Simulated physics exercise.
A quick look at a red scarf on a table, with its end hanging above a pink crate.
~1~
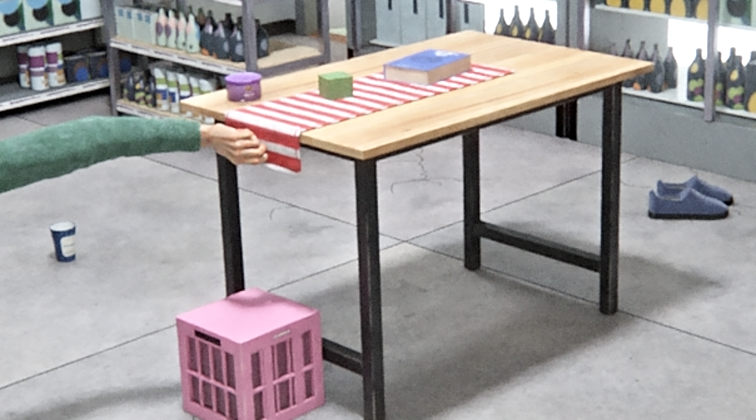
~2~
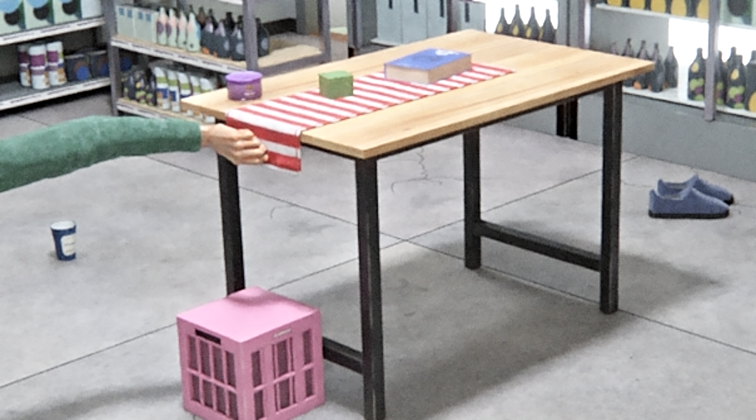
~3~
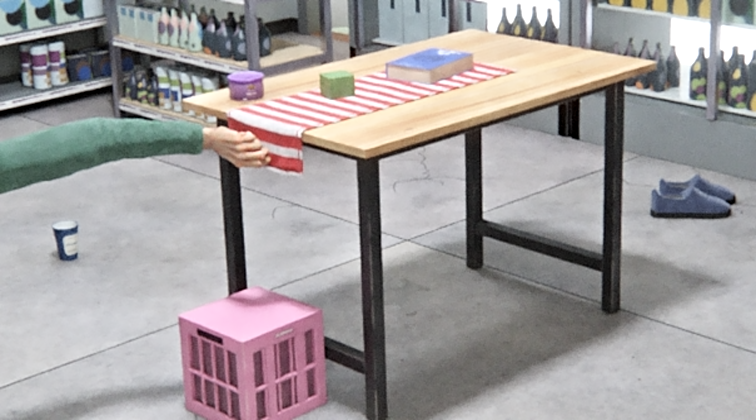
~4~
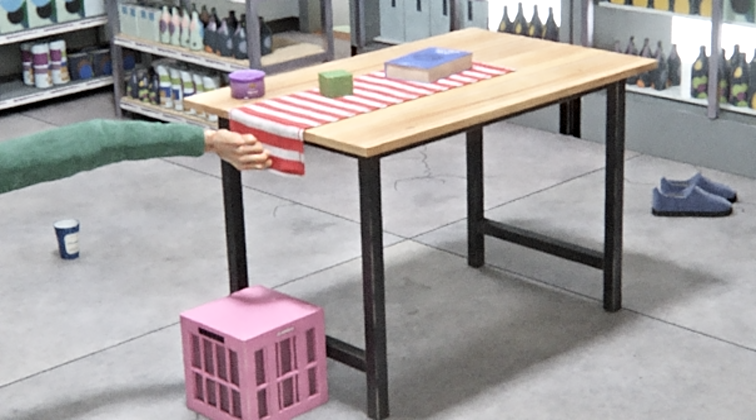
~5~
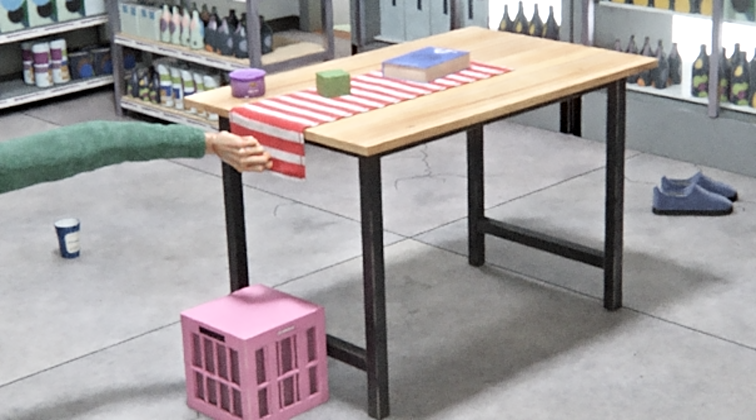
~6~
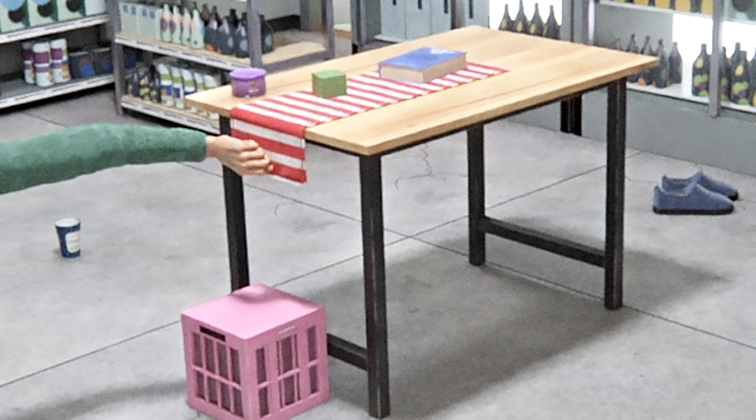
A hand slowly pulls the striped red cloth slightly down over the table's edge.
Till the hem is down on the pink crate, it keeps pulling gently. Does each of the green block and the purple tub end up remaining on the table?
The green block - no, the purple tub - yes.
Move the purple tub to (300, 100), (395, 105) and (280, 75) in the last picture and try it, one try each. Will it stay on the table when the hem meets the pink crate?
In the first try it ends up off the top, in the second it never leaves the top, and in the third it never leaves the top.
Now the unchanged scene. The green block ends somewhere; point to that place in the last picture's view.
Middle: (235, 273).
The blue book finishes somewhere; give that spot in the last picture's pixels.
Near (333, 89).
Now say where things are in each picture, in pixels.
The first picture shows scarf end (301, 177); green block (335, 75); purple tub (243, 77); blue book (428, 59); top of the crate (248, 326).
The second picture shows scarf end (301, 176), far hem (516, 71); purple tub (244, 76); purple tub stands beside the cloth.
The third picture shows scarf end (303, 178); green block (337, 74).
The fourth picture shows scarf end (305, 180), far hem (516, 71); purple tub (247, 75).
The fifth picture shows scarf end (306, 183); green block (333, 73).
The sixth picture shows scarf end (307, 188), far hem (511, 70); green block (329, 73); purple tub (248, 73); top of the crate (253, 322).
Then, 0.40 s on from there, hem going down; block carried along near (308, 90); tub in place.
Then, 1.02 s on from there, hem going down; block carried along near (272, 99); tub in place.
Then, 1.66 s on from there, hem on the crate; block down below near (235, 273); tub in place.
In the end, hem on the crate; block down below near (235, 273); tub in place. The green block falls off and the purple tub remains up there.
